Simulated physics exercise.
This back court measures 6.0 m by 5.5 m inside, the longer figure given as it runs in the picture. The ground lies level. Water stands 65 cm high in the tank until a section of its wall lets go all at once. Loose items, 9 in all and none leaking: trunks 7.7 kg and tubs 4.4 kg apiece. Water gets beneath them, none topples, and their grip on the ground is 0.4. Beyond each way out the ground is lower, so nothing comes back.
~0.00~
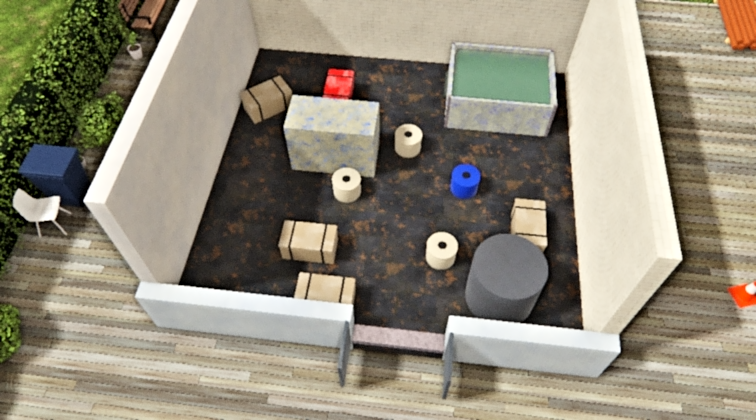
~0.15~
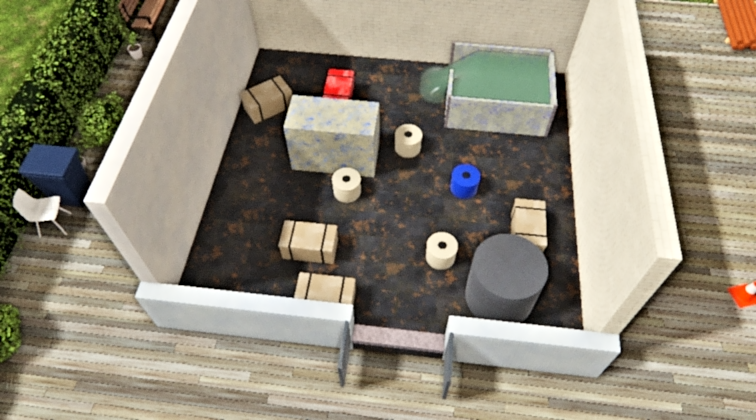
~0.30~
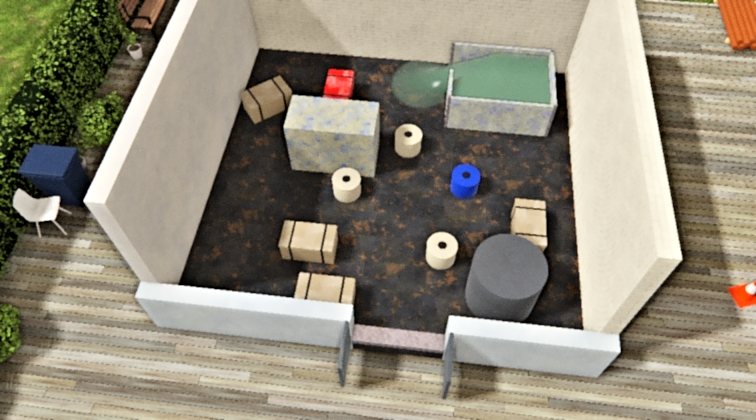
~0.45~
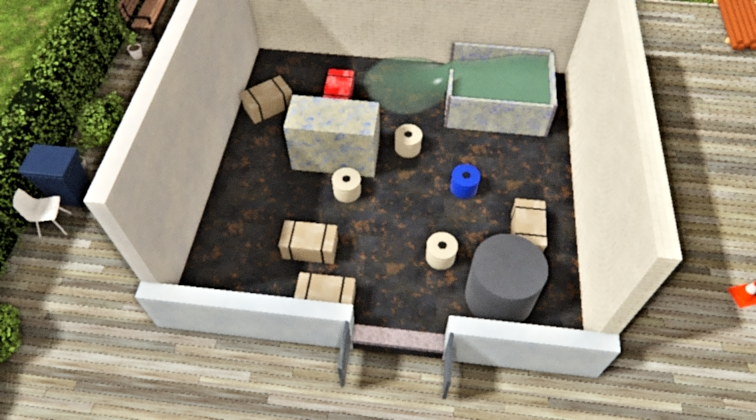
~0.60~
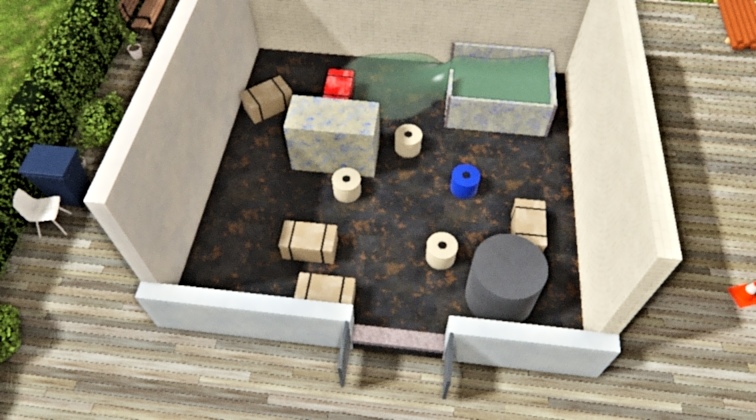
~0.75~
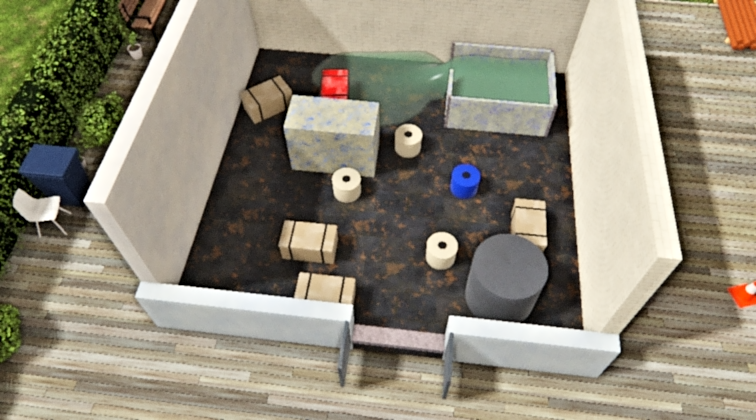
Green water spreading leftward from a patterned tank across a walled court's dark floor, reaching a red box and nudging it slightly.
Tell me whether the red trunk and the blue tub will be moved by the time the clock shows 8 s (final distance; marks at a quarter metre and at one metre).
Red trunk ends far away, blue tub stays put.
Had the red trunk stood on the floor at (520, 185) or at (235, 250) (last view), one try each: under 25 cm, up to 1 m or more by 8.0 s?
In that order: It holds its place; it travels far.
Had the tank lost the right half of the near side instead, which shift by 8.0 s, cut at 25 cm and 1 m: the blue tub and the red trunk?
In that case the blue tub gets carried off, the red trunk barely shifts.
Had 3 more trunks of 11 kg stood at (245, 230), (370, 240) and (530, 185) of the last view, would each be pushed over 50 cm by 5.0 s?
In that order: More, under, less.
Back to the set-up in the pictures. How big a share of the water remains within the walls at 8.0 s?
Some 98 per cent remains.
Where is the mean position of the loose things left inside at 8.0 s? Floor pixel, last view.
Around (444, 228).
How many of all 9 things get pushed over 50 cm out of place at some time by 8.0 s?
5 of them.
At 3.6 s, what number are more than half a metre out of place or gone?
By then 2.
After 1.6 s the red trunk is near (292, 88), 0.8 m from its start, afloat; the blue tub is near (466, 175), 0.0 m from its start, aground; 0 of 9 are out; 1 afloat.
After 3.6 s the red trunk is near (275, 152), 1.8 m from its start, afloat; the blue tub is near (466, 175), 0.0 m from its start, aground; 0 of 9 are out; 2 afloat.
After 5.6 s the red trunk is near (304, 253), 3.5 m from its start, afloat; the blue tub is near (466, 175), 0.0 m from its start, aground; 0 of 9 are out; 3 afloat.
After 8.0 s the red trunk is near (440, 229), 3.4 m from its start, afloat; the blue tub is near (466, 175), 0.0 m from its start, aground; 0 of 9 are out; 5 afloat.
